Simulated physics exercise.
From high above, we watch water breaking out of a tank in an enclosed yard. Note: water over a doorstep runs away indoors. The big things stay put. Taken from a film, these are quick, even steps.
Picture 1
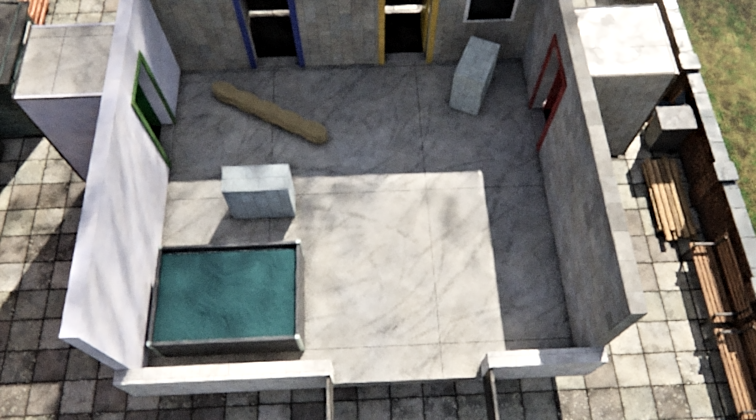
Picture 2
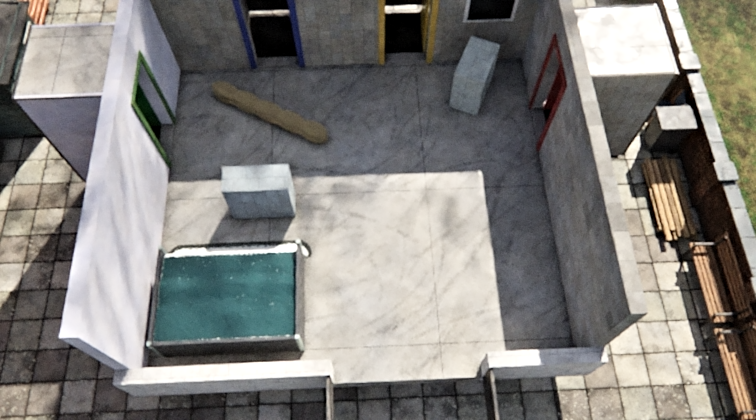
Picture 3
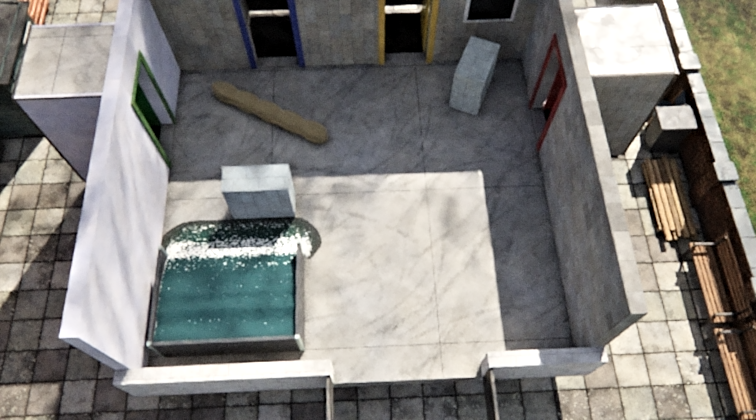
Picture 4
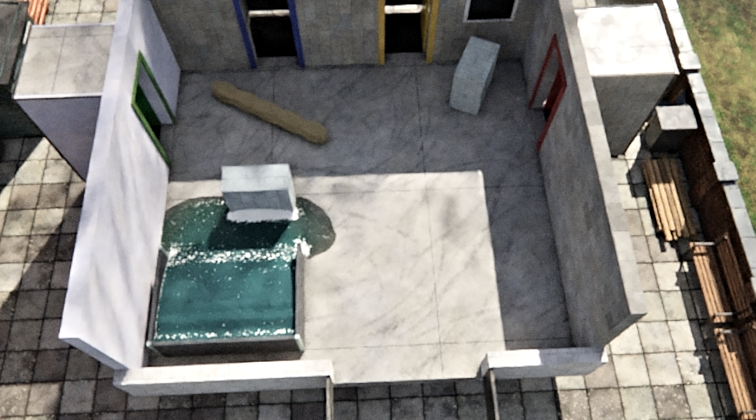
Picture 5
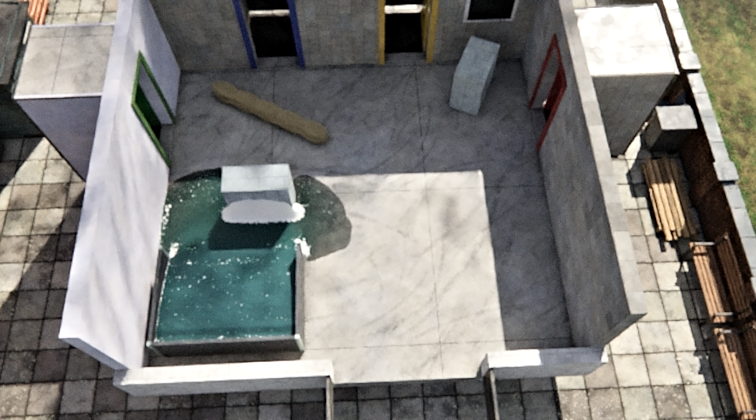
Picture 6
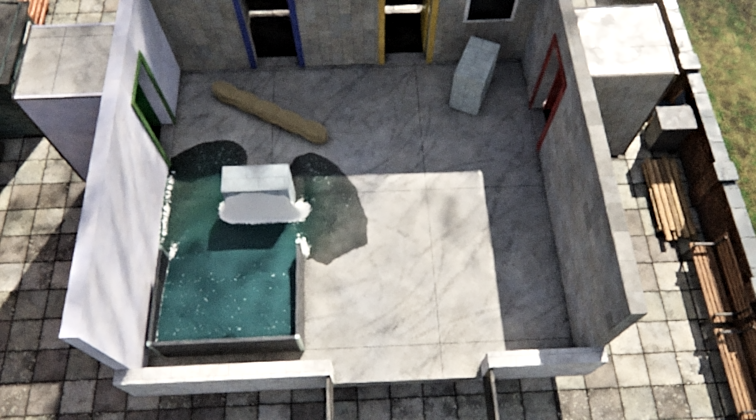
The clip opens on a walled yard seen from above, with still green water in a tank at the lower left. Water breaks out over the tank's far side in white froth, spreads around the pale block behind it, then runs farther back in dark patches on both sides of the block.
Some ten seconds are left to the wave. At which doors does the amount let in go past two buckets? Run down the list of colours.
Outcome: Yellow door: More than two buckets, red door: More than two buckets, green door: More than two buckets, blue door: No more than two buckets.
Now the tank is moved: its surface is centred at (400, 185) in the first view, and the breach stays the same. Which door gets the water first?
Answer: The door marked yellow.
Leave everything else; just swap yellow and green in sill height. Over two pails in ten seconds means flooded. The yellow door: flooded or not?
In that case the yellow door falls short.
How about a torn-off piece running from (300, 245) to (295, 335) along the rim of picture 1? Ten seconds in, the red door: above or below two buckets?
The red door exceeds the limit.
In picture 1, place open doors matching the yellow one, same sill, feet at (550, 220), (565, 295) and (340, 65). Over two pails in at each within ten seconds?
Taking them as listed, the first overshoots, the second overshoots and the third undershoots.
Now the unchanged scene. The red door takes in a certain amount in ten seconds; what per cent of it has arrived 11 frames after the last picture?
That share would be near 0 %.
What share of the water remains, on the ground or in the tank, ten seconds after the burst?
Around 90 percent.
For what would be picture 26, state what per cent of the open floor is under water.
About 80 %.
A moment on, water covers 30 % of the floor; the yellow door not reached, the red door not reached, the green door wet at the sill, nothing in, the blue door not reached.
Next, water covers 55 % of the floor; the yellow door wet at the sill, nothing in, the red door not reached, the green door over two buckets in, the blue door wet at the sill, nothing in.
Then, water covers 80 % of the floor; the yellow door under two buckets in, the red door under two buckets in, the green door over two buckets in, the blue door under two buckets in.
Later, water covers 90 % of the floor; the yellow door over two buckets in, the red door over two buckets in, the green door over two buckets in, the blue door under two buckets in.
In the end, water covers 90 % of the floor; the yellow door over two buckets in, the red door over two buckets in, the green door far over two buckets in, the blue door under two buckets in.
